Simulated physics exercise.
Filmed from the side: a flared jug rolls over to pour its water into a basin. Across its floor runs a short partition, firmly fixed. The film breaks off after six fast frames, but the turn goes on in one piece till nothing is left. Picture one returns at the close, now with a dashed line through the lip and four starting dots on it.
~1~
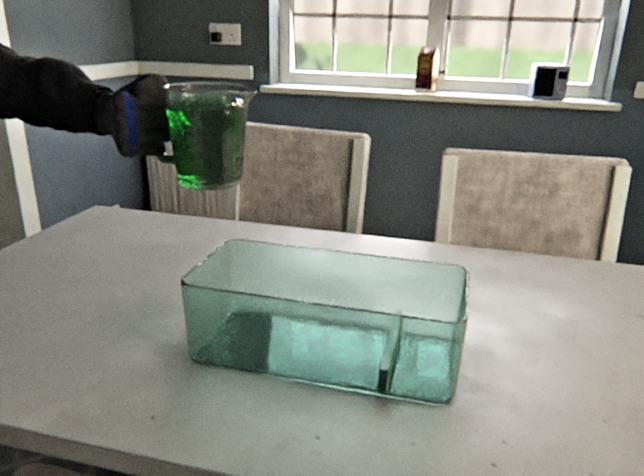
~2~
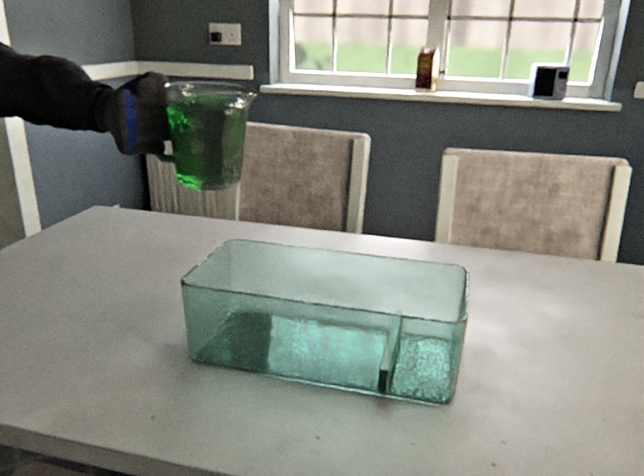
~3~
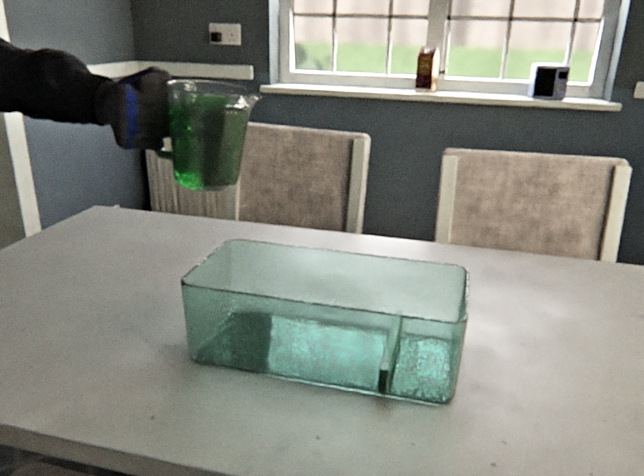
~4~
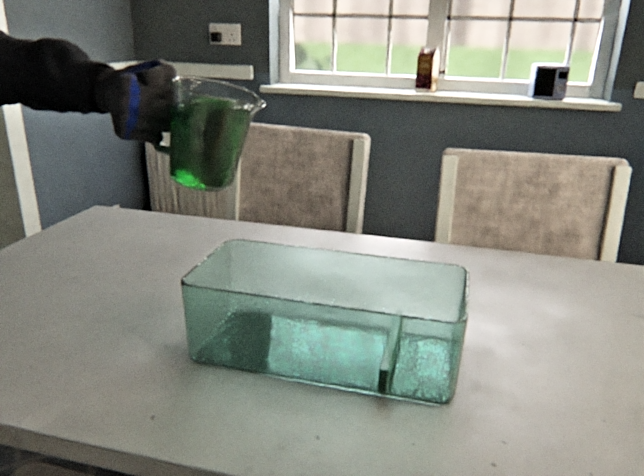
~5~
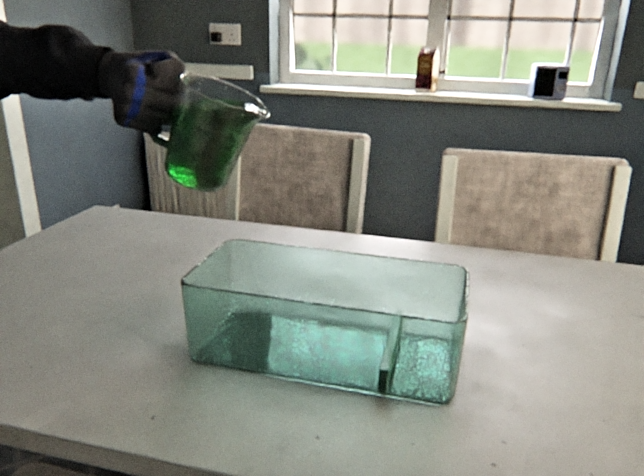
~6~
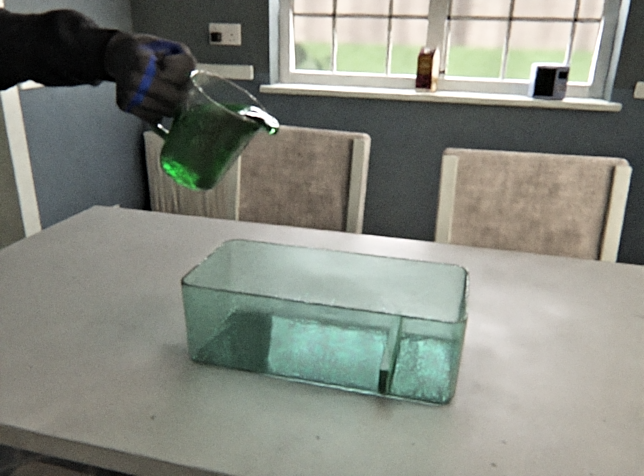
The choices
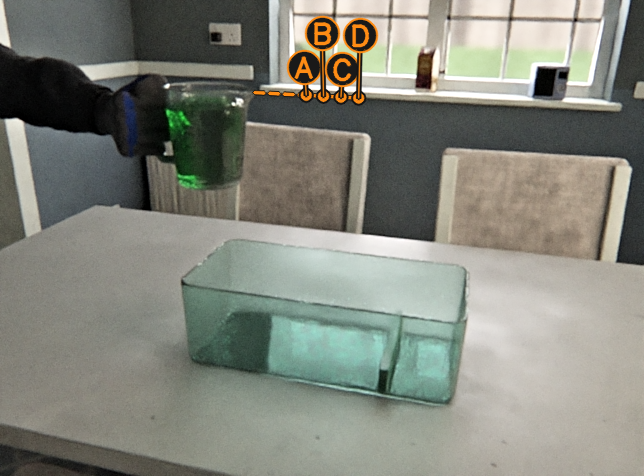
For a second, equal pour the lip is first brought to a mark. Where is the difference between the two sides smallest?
The answer is dot C.
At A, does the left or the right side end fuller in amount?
The left one.
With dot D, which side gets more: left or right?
The right side.
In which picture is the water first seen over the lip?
In picture 6.
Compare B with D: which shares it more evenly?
The answer is D.
On the marked copy, A at (306, 95); B at (323, 96); C at (340, 97); D at (358, 98).
With A, about 89 % ends left of the wall and 8 % right of it; 3 % is lost outside.
With B, about 77 % ends left of the wall and 20 % right of it; 3 % is lost outside.
With C, about 44 % ends left of the wall and 54 % right of it.
With D, about 31 % ends left of the wall and 65 % right of it; 4 % is lost outside.
